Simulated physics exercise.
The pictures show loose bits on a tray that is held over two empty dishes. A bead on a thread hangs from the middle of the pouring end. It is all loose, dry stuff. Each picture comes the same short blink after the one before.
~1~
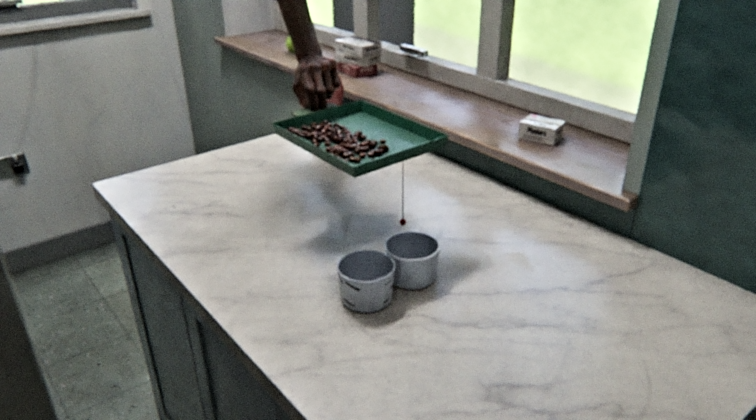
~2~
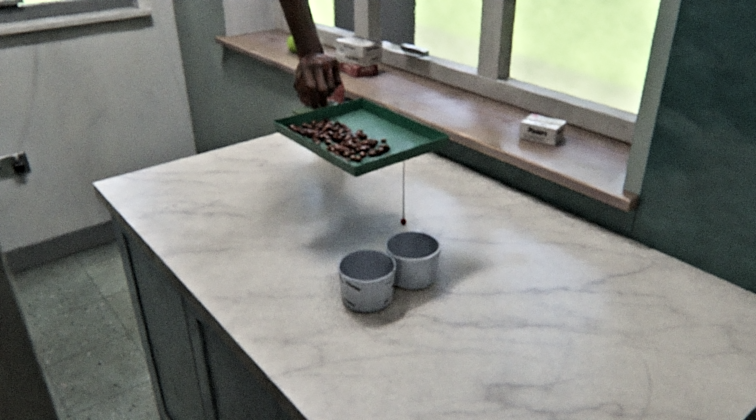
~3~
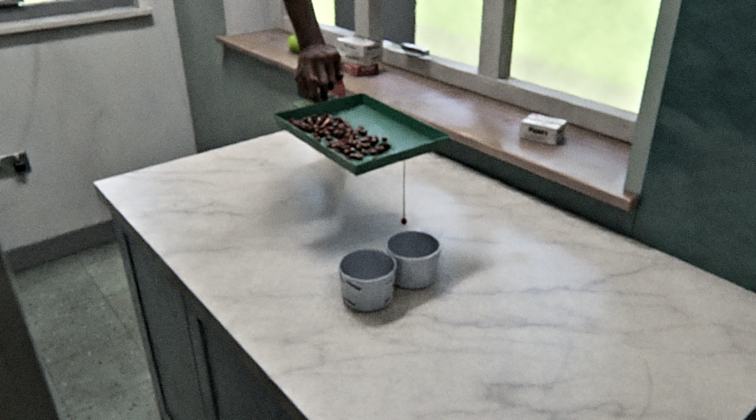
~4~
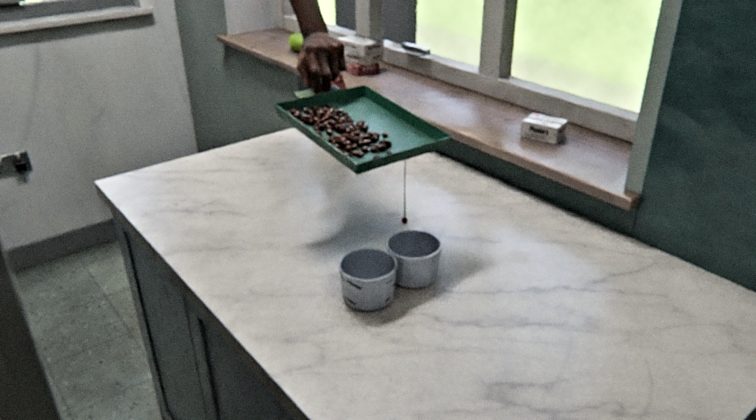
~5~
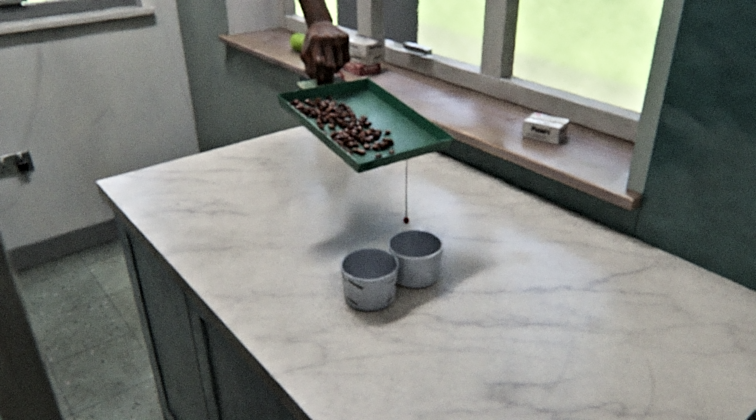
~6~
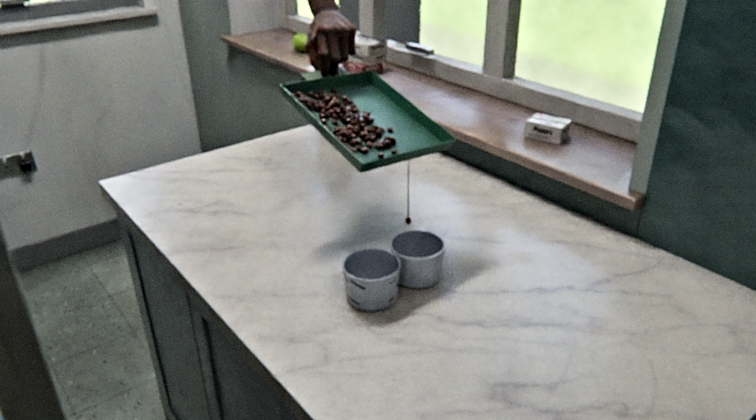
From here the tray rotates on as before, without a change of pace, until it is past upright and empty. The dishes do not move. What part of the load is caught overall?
The two hold less than half of the load.
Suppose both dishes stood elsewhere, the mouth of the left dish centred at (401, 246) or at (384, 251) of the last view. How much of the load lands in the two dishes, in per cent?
First some 70, then 50 per cent.
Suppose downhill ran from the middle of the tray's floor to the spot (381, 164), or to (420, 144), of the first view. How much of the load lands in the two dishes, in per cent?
In turn 80 and 0 in a hundred.
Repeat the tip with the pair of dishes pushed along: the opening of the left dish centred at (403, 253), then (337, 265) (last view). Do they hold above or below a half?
First the larger part, then below a half.
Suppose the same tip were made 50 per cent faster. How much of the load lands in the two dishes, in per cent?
About 30 per cent.
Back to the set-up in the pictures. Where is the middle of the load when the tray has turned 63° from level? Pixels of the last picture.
Around (416, 150).
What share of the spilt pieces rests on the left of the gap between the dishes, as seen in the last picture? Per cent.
Roughly 0 in a hundred.
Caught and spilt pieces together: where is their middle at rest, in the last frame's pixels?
Roughly at (456, 259).
Soon, tray tipped steeply; nearly all on the tray; a small part in the air.
A while on, tray tipped past a quarter turn; about a third on the tray; a small part in the right dish; about a quarter outside both; about a quarter in the air.
Towards the end, tray tipped past a quarter turn; about a third in the right dish; about two thirds outside both.
Finally, tray tipped past a quarter turn; none in the left dish; about a third in the right dish; about two thirds outside both.
